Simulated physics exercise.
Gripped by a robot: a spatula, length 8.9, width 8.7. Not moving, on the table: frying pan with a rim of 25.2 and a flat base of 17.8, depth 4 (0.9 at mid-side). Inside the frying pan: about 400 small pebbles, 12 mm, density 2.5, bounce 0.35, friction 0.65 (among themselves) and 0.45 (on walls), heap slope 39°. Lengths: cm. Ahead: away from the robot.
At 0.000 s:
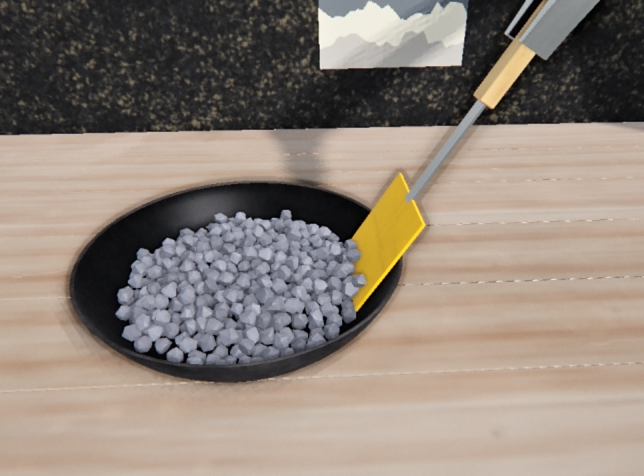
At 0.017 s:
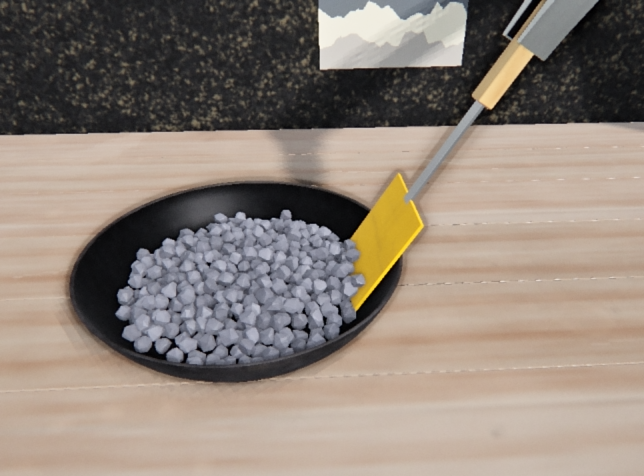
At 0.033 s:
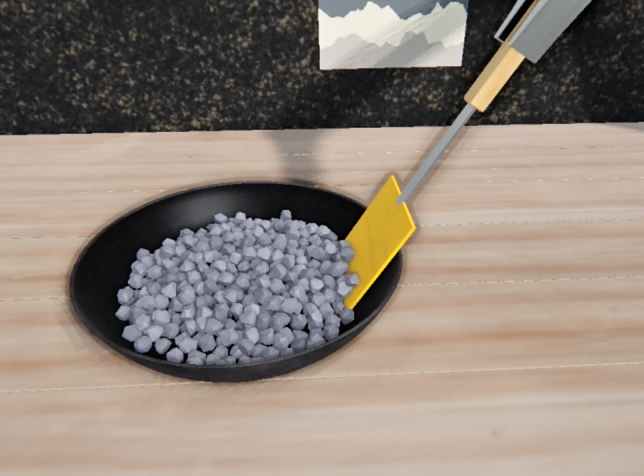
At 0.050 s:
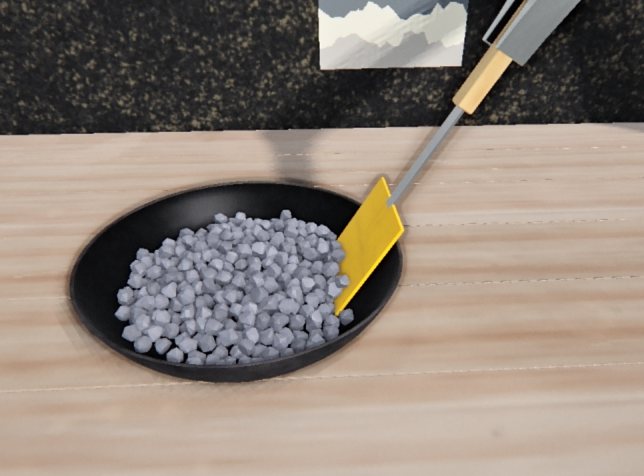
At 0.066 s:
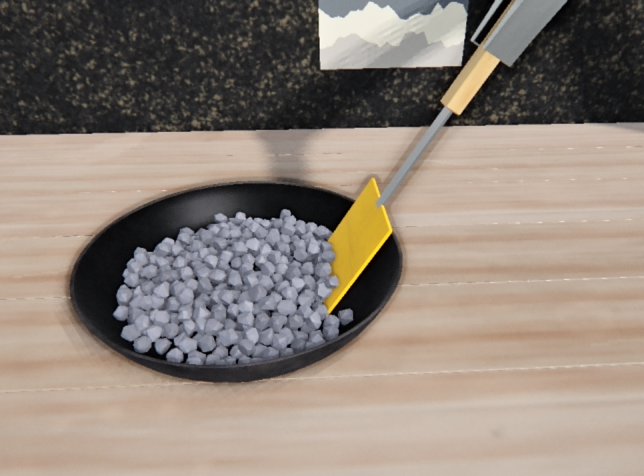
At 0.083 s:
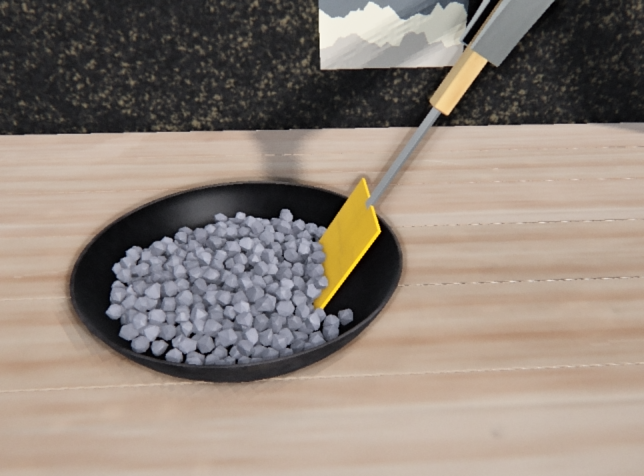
A yellow spatula gripped by a robot pushes gray pebbles left in a black frying pan.
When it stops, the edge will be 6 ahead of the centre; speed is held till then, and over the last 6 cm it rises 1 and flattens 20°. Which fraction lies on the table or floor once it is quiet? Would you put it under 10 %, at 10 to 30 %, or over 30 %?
I would say under 10 %.
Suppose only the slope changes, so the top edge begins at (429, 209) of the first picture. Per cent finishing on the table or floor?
I'd estimate around 5 per cent.
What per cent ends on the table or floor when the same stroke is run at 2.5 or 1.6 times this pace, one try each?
Try one about 20 %, try two about 10 %.
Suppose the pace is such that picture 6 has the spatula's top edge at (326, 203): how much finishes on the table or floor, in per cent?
About 15 percent.
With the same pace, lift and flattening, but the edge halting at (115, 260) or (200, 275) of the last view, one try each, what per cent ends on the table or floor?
Close to 35 and close to 0 per cent, respectively.
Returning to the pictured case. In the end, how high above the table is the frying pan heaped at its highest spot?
6.0 cm.
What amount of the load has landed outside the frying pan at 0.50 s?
That would be near 5 per cent, give or take.
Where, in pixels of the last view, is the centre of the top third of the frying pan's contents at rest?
(133, 255).
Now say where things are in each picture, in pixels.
The spatula top edge at (411, 197), sloping 59°; upper third of the load around (250, 268), from x 125 to 360, top at y 215; 403 in the frying pan, in the first frame.
The spatula top edge at (410, 197), sloping 59°; upper third of the load around (250, 269), from x 125 to 360, top at y 215, in the second frame.
The spatula top edge at (402, 199), sloping 59°; upper third of the load around (250, 268), from x 125 to 355, top at y 215, in the third frame.
The spatula top edge at (392, 201), sloping 59°; upper third of the load around (251, 267), from x 125 to 345, top at y 215, in the fourth frame.
The spatula top edge at (381, 202), sloping 59°; upper third of the load around (246, 269), from x 120 to 345, top at y 215, in the fifth frame.
The spatula top edge at (371, 202), sloping 59°; upper third of the load around (233, 265), from x 115 to 345, top at y 215; 403 in the frying pan, in the sixth frame.
After 0.17 s, sloping 59°, highest piece 5 above the table; 403 in the frying pan.
After 0.25 s, sloping 49°, highest piece 6 above the table; 399 in the frying pan, 4 on the blade or in flight.
After 0.50 s, sloping 39°, highest piece 5 above the table; 378 in the frying pan, 24 on the table or floor, 1 on the blade or in flight.
After 1.55 s, sloping 39°, highest piece 5 above the table; 378 in the frying pan, 25 on the table or floor.
In the end, 378 in the frying pan, 25 on the table or floor. That is 6 % on the table or floor.
